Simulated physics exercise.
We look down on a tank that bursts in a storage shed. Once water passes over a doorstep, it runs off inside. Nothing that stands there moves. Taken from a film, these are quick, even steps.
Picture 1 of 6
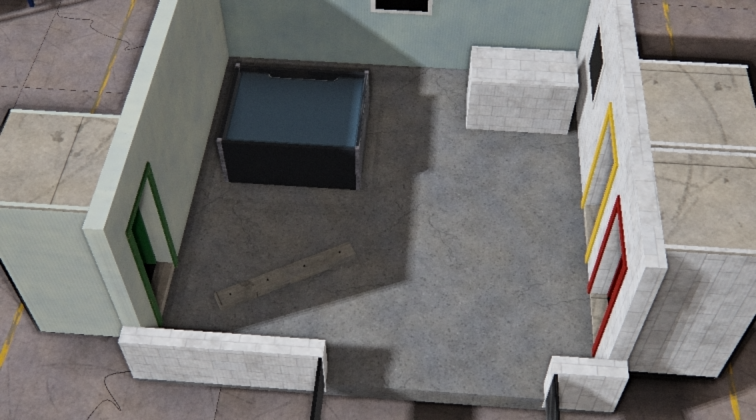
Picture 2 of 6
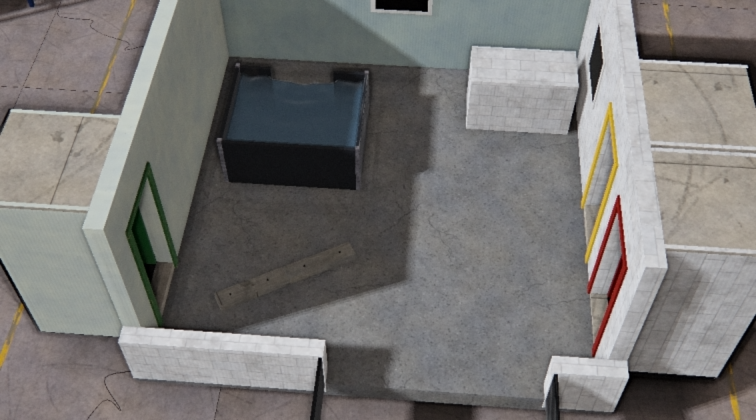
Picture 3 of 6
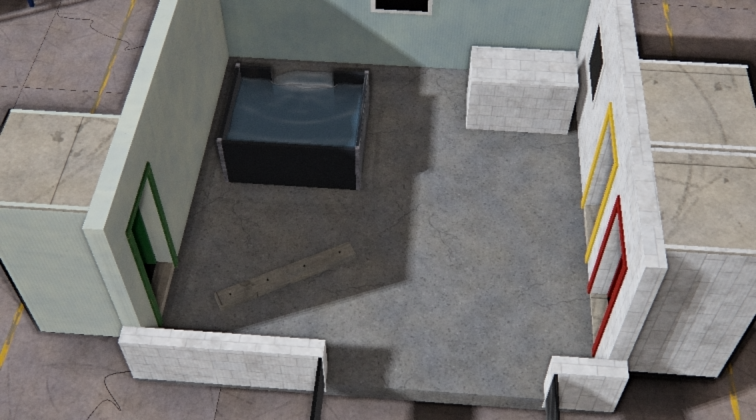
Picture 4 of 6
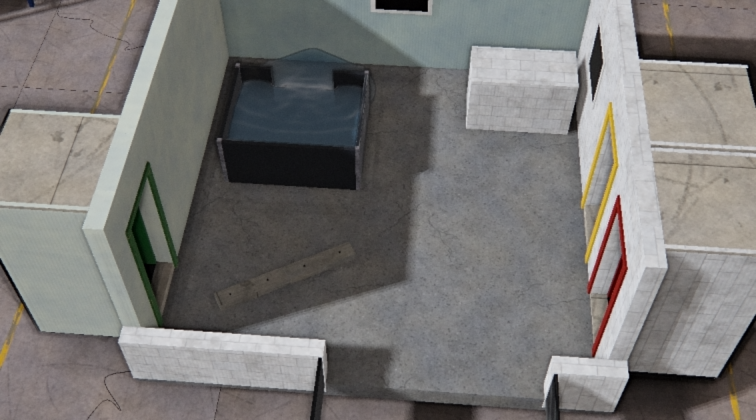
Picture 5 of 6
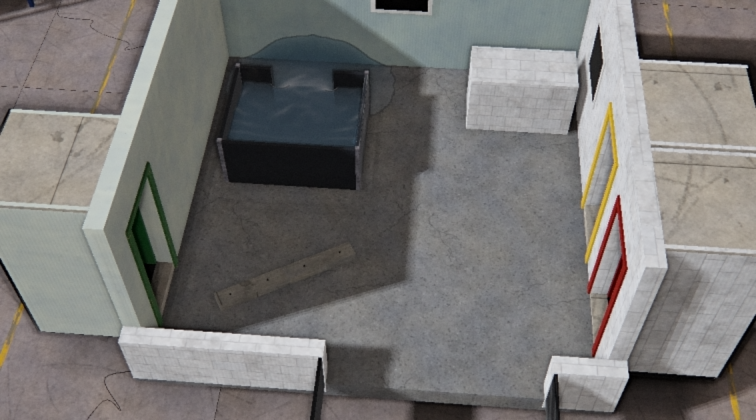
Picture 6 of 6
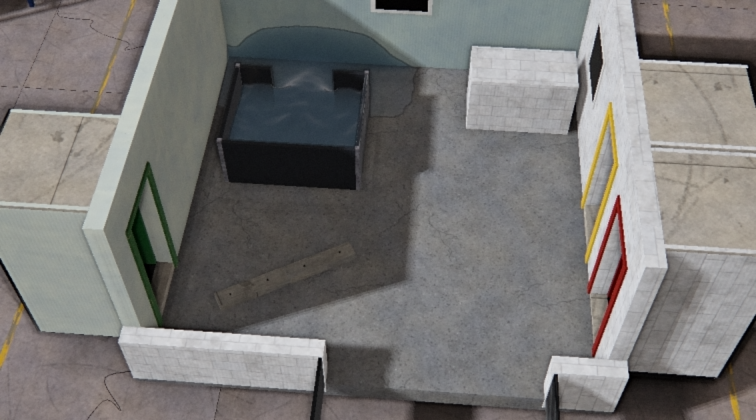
Storage shed seen from above, with water pouring from the far side of a dark tank and spreading along the back wall.
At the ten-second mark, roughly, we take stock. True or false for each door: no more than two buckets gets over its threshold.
The yellow door - true; the green door - true; the red door - false.
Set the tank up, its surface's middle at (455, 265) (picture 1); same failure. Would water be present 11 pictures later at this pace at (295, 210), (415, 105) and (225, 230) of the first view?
So, in the order given, I'd say unaffected, soaked through, unaffected.
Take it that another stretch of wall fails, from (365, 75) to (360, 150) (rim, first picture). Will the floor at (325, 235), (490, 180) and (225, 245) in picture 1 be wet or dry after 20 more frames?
Point one not reached; point two reached; point three not reached.
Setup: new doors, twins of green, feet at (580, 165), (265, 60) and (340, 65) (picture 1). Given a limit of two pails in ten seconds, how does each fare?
Result per door, in the listed order - below the line, above the line, above the line.
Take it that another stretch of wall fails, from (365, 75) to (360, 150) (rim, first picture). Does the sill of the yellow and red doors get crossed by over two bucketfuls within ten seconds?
Yellow: Above; red: Above.
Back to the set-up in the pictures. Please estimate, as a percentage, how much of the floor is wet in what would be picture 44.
About 90 %.
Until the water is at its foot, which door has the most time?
Answer: The red door.
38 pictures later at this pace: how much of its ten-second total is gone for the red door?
The figure is near 5 per cent.
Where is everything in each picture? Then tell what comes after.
In the first picture, the tank at (296, 110) is whole and still.
In the second picture, water pours out on the tank's far side and has run to a hidden place.
In the third picture, water pours out on the tank's far side and has run to a hidden place.
In the fourth picture, water pours out on the tank's far side and has run to (356, 66).
In the fifth picture, the front is at (387, 67), out from the gap on the tank's far side.
In the sixth picture, water pours out on the tank's far side and has run to (411, 69).
A moment on, water covers 15 % of the floor; the yellow door not reached, the green door not reached, the red door not reached.
Next, water covers 30 % of the floor; the yellow door not reached, the green door not reached, the red door not reached.
Then, water covers 65 % of the floor; the yellow door wet at the sill, nothing in, the green door wet at the sill, nothing in, the red door not reached.
Later, water covers 90 % of the floor; the yellow door wet at the sill, nothing in, the green door under two buckets in, the red door under two buckets in.
In the end, water covers 95 % of the floor; the yellow door wet at the sill, nothing in, the green door under two buckets in, the red door far over two buckets in.
